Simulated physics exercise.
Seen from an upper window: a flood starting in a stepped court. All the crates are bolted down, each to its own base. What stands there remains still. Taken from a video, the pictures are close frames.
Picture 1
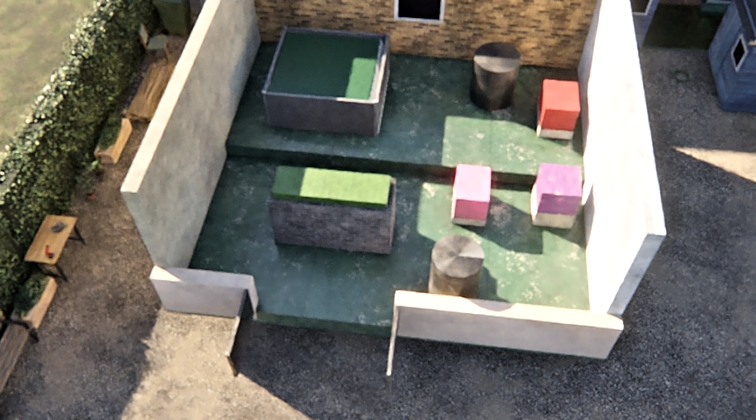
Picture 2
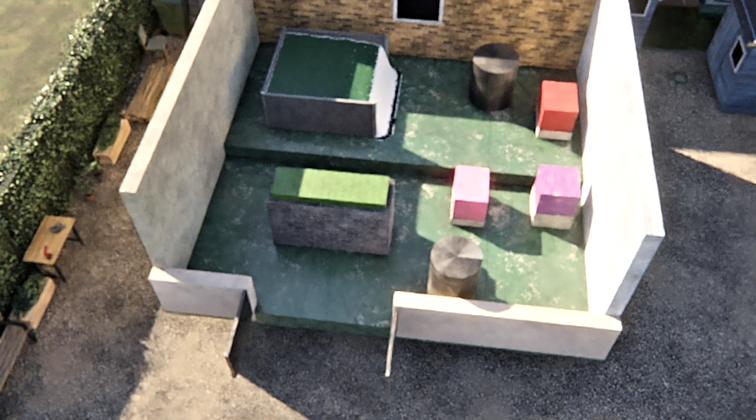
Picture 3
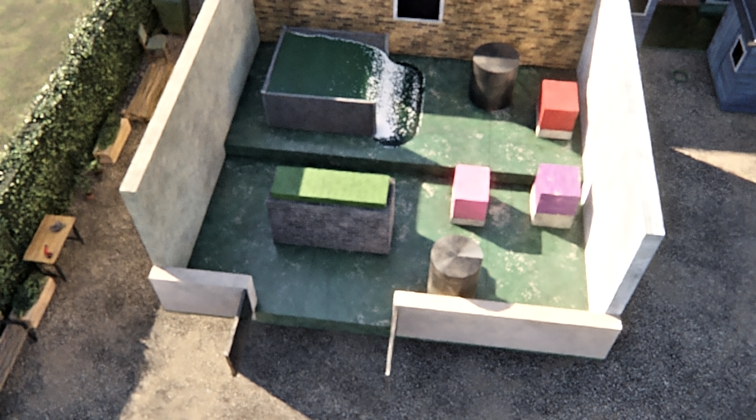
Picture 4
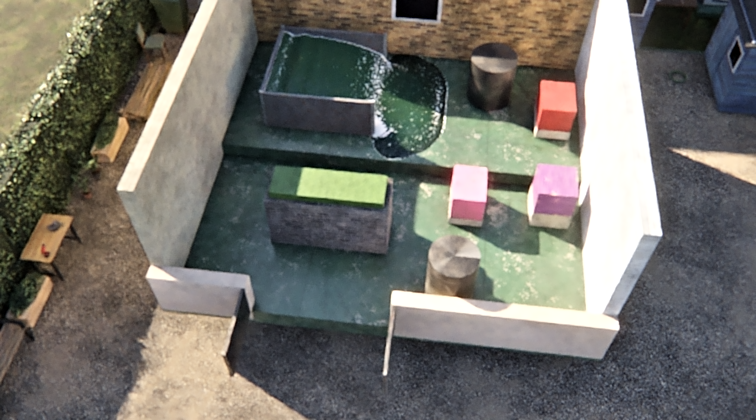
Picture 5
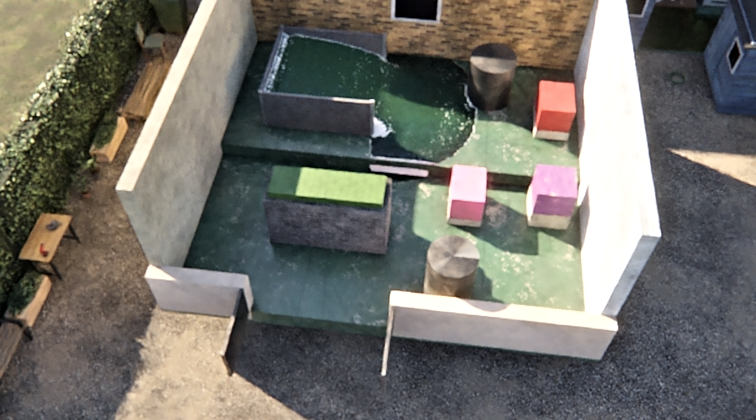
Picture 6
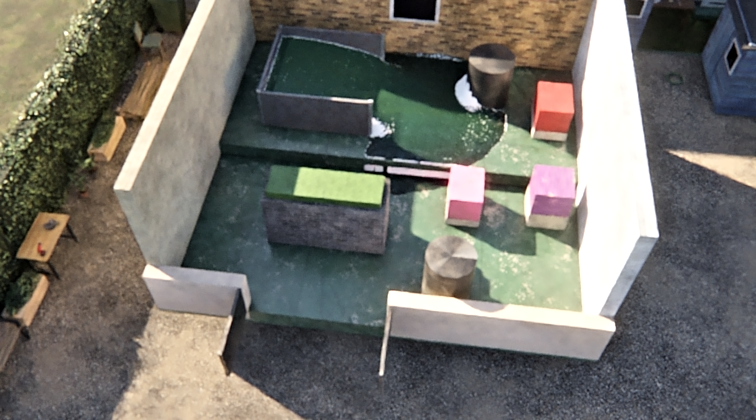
In a walled, stepped courtyard seen from above, water poured out of the open right side of a grey tank, foamed across the upper level, spread around a dark drum and reached the step's edge.
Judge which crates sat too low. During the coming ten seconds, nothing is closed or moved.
The red crate was too low. The purple crate was too low. The pink crate was too low.
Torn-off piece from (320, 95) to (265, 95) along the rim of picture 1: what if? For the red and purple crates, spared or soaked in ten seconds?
Red: Not reached; purple: Not reached.
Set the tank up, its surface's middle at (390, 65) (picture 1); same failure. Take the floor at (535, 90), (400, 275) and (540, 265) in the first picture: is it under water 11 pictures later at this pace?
Taking the three spots in order: Swamped, bare, swamped.
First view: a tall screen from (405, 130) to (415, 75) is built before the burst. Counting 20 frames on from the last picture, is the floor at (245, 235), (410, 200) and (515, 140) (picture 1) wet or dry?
First unwetted, then inundated, then unwetted.
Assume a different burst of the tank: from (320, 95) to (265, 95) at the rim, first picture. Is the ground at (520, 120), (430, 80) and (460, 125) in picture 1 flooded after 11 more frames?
The first point is unwetted, the second unwetted, the third unwetted.
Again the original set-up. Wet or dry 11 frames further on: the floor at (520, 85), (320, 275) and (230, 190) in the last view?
Going through them in order, I'd say drenched, clear and clear.
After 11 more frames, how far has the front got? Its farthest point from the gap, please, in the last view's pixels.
About (573, 317).
A moment on, water covers 35 % of the floor; the red crate water round its plinth, the purple crate water round its plinth, the pink crate water round its plinth.
Next, water covers 45 % of the floor; the red crate water round its plinth, the purple crate water round its plinth, the pink crate water round its plinth.
Then, water covers 60 % of the floor; the red crate water round its plinth, the purple crate water round its plinth, the pink crate water round its plinth.
Later, water covers 80 % of the floor; the red crate water round its plinth, the purple crate water round its plinth, the pink crate water round its plinth.
In the end, water covers 95 % of the floor; the red crate was topped, the purple crate was topped, the pink crate was topped.
